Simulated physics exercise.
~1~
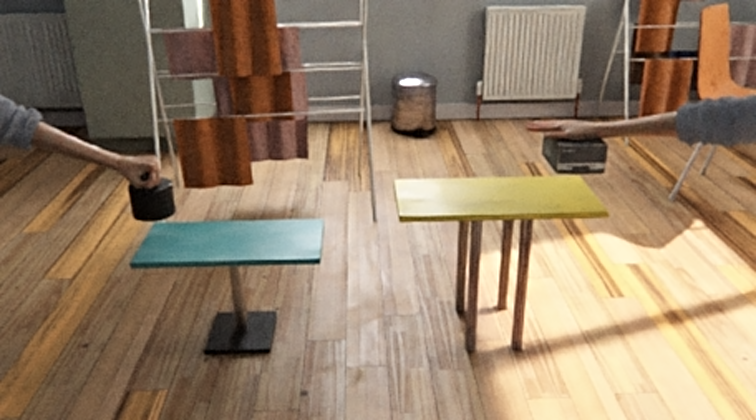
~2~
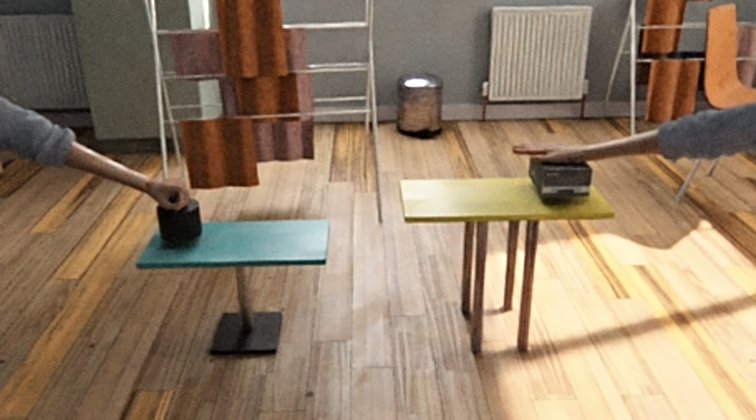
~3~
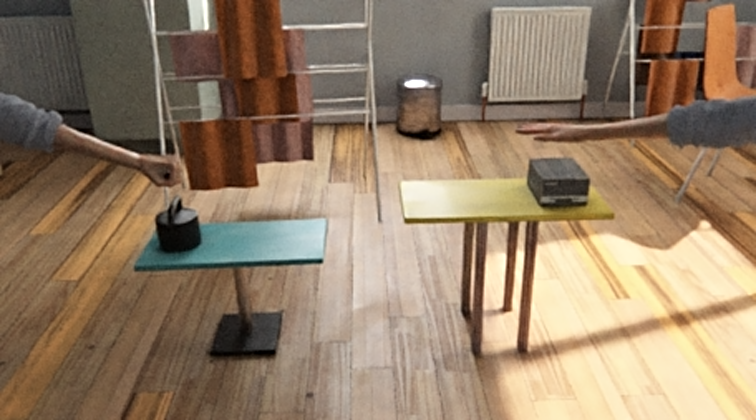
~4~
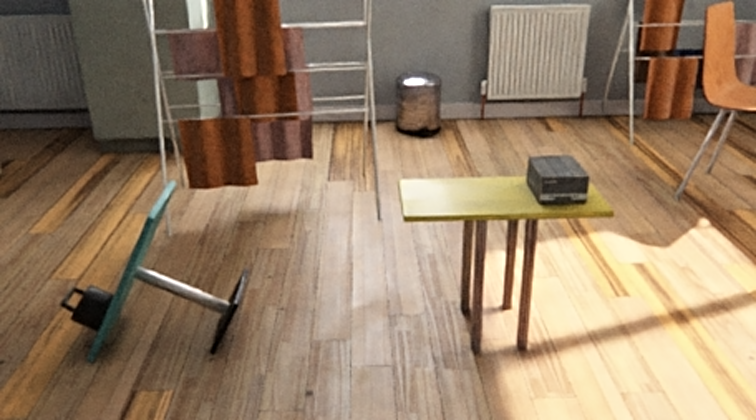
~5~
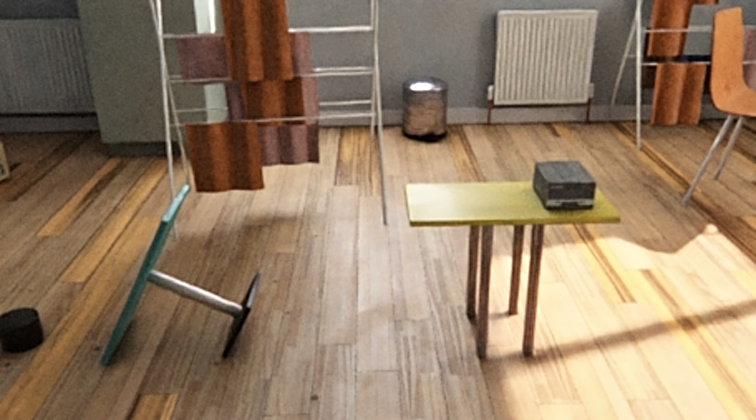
A turquoise side table tipped over to the left after a hand set a dark, round object near its left end and let go, spilling it onto the floor, while a gray box another hand placed on the yellow table stayed put.
